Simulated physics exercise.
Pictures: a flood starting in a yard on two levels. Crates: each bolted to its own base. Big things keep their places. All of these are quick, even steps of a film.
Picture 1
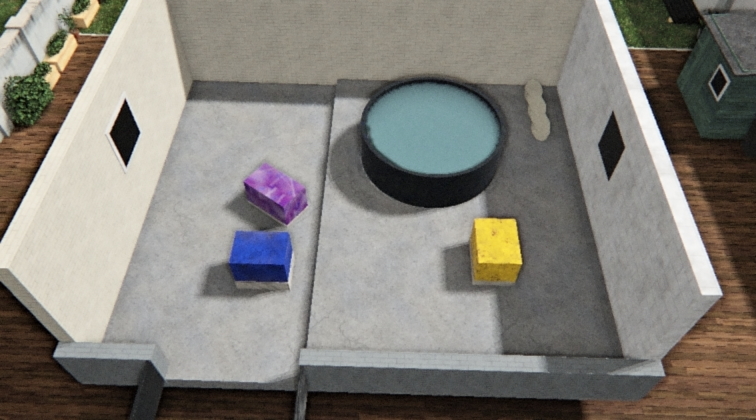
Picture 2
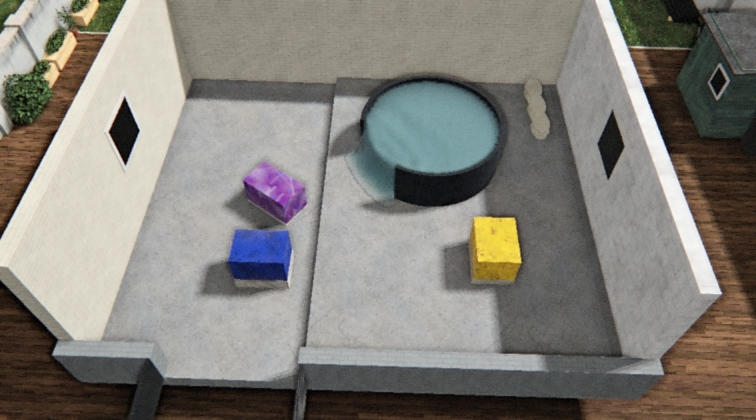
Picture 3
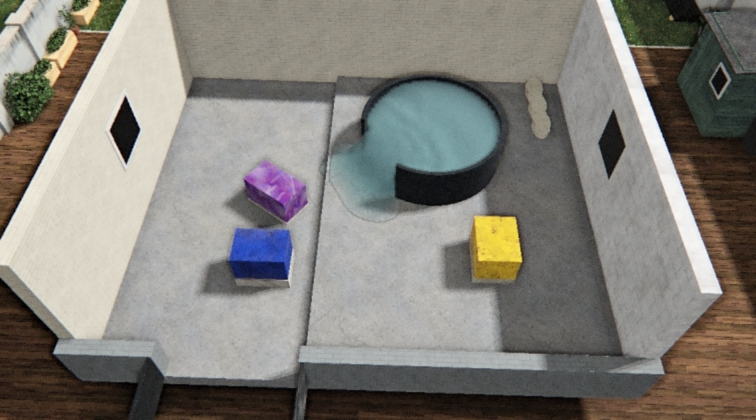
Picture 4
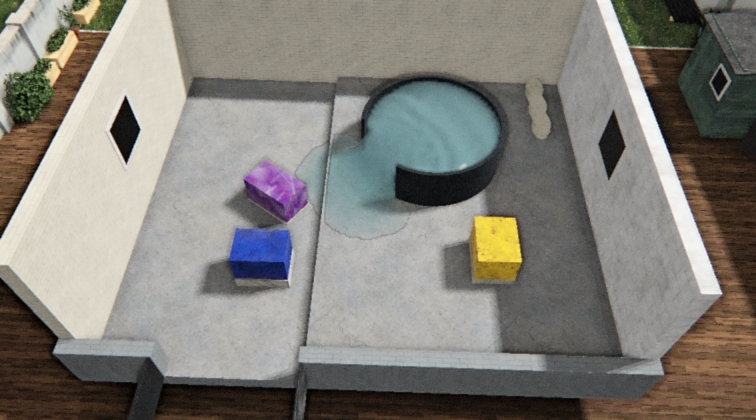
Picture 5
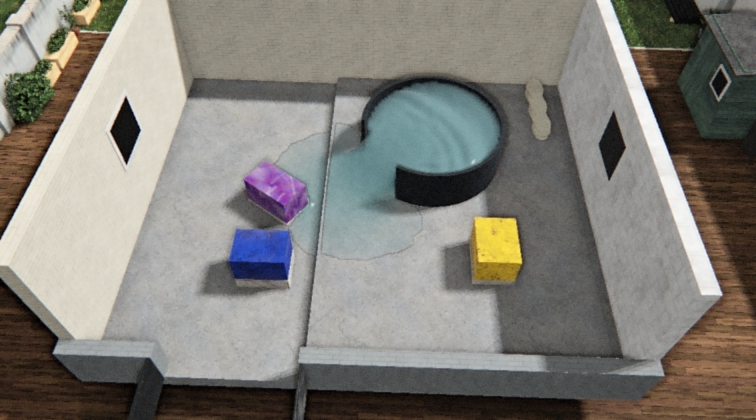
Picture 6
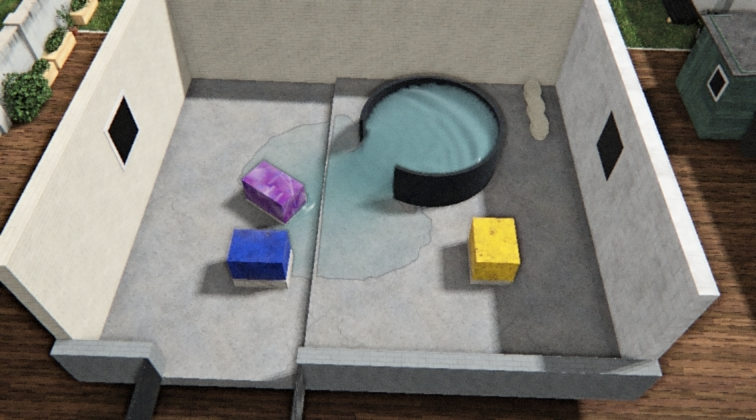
Water pours from a gap in the left side of a round, dark-walled pool in a pale walled yard, seen from high above. A purple block and a blue block sit on the left, a yellow one on the right, and a dark window marks each side wall. The water spreads left and toward the viewer, crosses the step line, and reaches around the purple block, which shifts barely, if at all.
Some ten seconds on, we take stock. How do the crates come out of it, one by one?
At the end, the purple crate is going to be reached by the water, the blue crate is going to be reached by the water, the yellow crate is going to stay clear of the water.
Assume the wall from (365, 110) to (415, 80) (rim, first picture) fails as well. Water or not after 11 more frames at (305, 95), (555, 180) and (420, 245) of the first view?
Those three come out soaked, moisture-free and moisture-free, one after another.
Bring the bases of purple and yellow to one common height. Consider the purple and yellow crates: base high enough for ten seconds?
Well, the purple crate gets reached, and the yellow crate stays unflooded.
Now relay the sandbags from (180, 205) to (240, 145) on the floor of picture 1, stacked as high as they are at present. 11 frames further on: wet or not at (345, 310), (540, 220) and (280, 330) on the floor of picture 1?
As listed: Submerged, unflooded, submerged.
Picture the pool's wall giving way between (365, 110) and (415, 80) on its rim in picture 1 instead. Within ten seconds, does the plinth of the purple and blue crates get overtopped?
Note: Purple crate is overtopped; blue crate is left dry.
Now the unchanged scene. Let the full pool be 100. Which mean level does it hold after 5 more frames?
Around 68 percent, give or take.
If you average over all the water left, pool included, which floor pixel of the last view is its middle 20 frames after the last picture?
It is around (327, 167).
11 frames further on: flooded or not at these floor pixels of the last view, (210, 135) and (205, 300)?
Swamped; unflooded.
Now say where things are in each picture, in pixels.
In the first picture, still water in the round pool at (432, 126).
In the second picture, water pours out at (372, 166) and has run to (391, 204).
In the third picture, water pours out at (373, 167) and has run to (378, 218).
In the fourth picture, the front is at (300, 170), out from the gap at (373, 169).
In the fifth picture, the front is at a hidden place, out from the gap at (373, 169).
In the sixth picture, the front is at a hidden place, out from the gap at (371, 169).
A moment on, water covers 30 % of the floor; the purple crate water round its plinth, the blue crate water round its plinth, the yellow crate not reached.
Next, water covers 40 % of the floor; the purple crate water round its plinth, the blue crate water round its plinth, the yellow crate water round its plinth.
Then, water covers 50 % of the floor; the purple crate water round its plinth, the blue crate water round its plinth, the yellow crate water round its plinth.
Later, water covers 65 % of the floor; the purple crate water round its plinth, the blue crate water round its plinth, the yellow crate water round its plinth.
In the end, water covers 65 % of the floor; the purple crate was topped, the blue crate was topped, the yellow crate stayed above the water.
